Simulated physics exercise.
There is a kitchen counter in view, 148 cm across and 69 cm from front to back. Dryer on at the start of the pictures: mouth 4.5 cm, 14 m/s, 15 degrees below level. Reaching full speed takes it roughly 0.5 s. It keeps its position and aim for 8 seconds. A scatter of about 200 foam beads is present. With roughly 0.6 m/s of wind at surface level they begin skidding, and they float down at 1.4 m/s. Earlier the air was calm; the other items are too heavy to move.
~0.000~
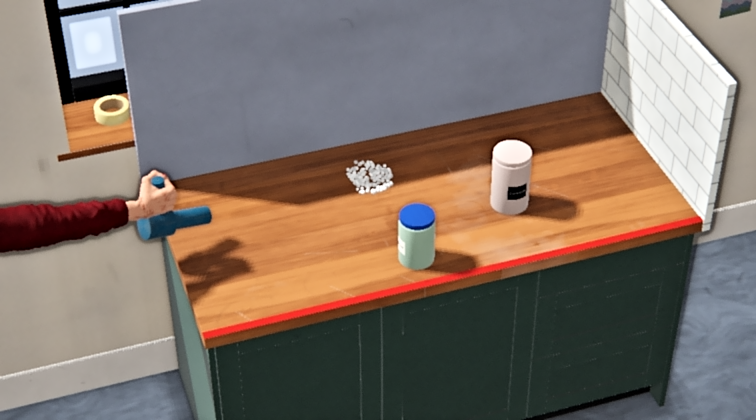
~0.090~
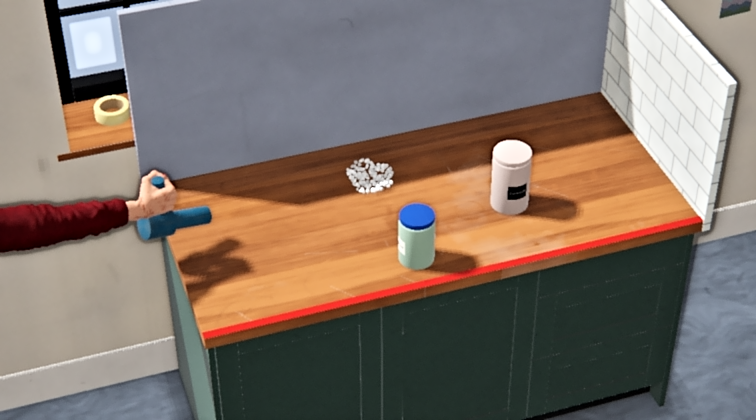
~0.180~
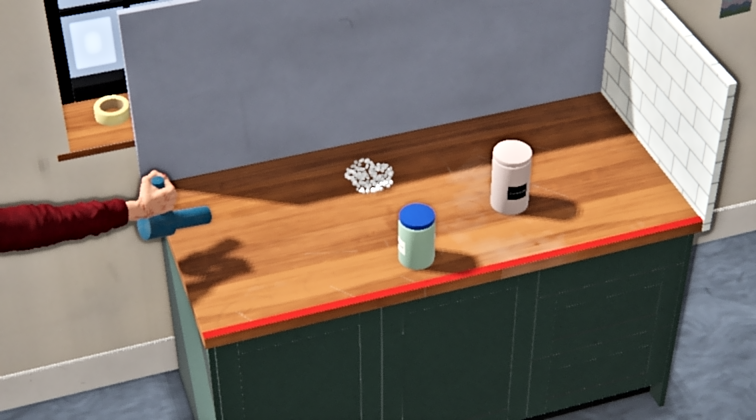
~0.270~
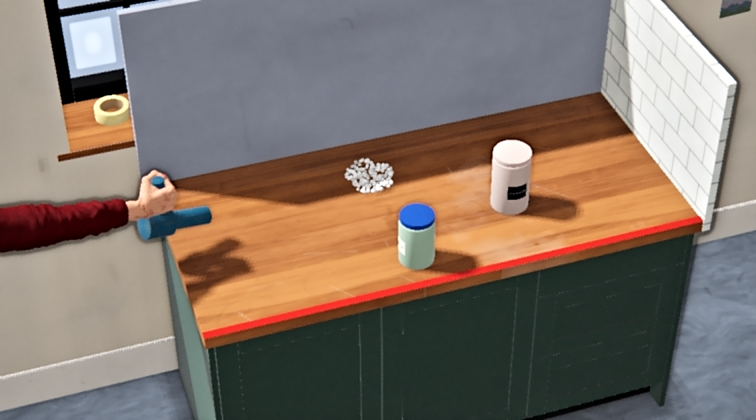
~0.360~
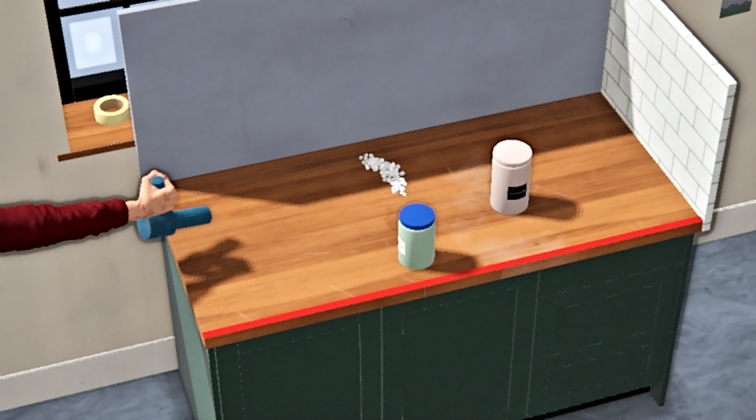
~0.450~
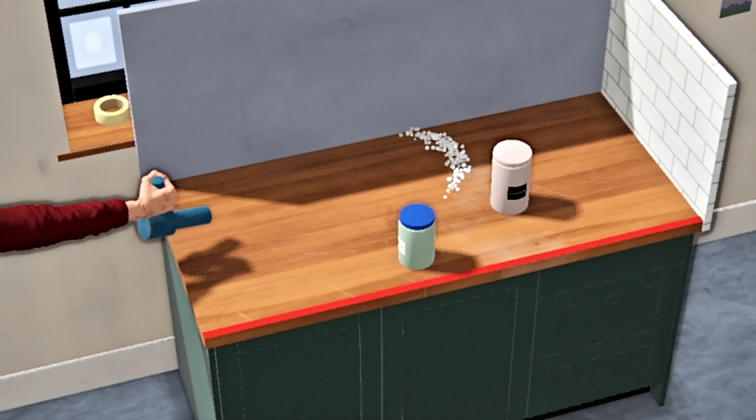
The clip shows a hand holding a blue dryer at the left of a wooden counter with two lidded jars; a small pile of white beads lies still, then slides rightward across the surface, spreading into a curved band.
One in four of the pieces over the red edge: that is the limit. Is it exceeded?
Over the limit: Yes.
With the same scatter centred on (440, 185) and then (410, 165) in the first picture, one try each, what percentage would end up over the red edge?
Taking the two spots in order, you'd get 100 percent and then 90 percent.
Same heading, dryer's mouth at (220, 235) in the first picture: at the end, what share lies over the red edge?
My estimate is close to 90 percent.
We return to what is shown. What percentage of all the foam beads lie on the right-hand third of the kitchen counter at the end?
It comes out near 2 in a hundred.
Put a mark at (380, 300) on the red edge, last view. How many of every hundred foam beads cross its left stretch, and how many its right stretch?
About 0 per cent left, about 100 per cent right.
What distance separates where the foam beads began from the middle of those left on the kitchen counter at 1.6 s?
Roughly 95 cm.
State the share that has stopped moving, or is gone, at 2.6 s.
Close to 90 % of them.
After 1.6 s the count stands so, 71 % are over the red edge; the middle of those still in play is near (689, 207).
After 2.6 s the count stands so, 96 % are over the red edge.
After 4.4 s the count stands so, 96 % are over the red edge.
After 8.0 s, at the end, 97 % are over the red edge.
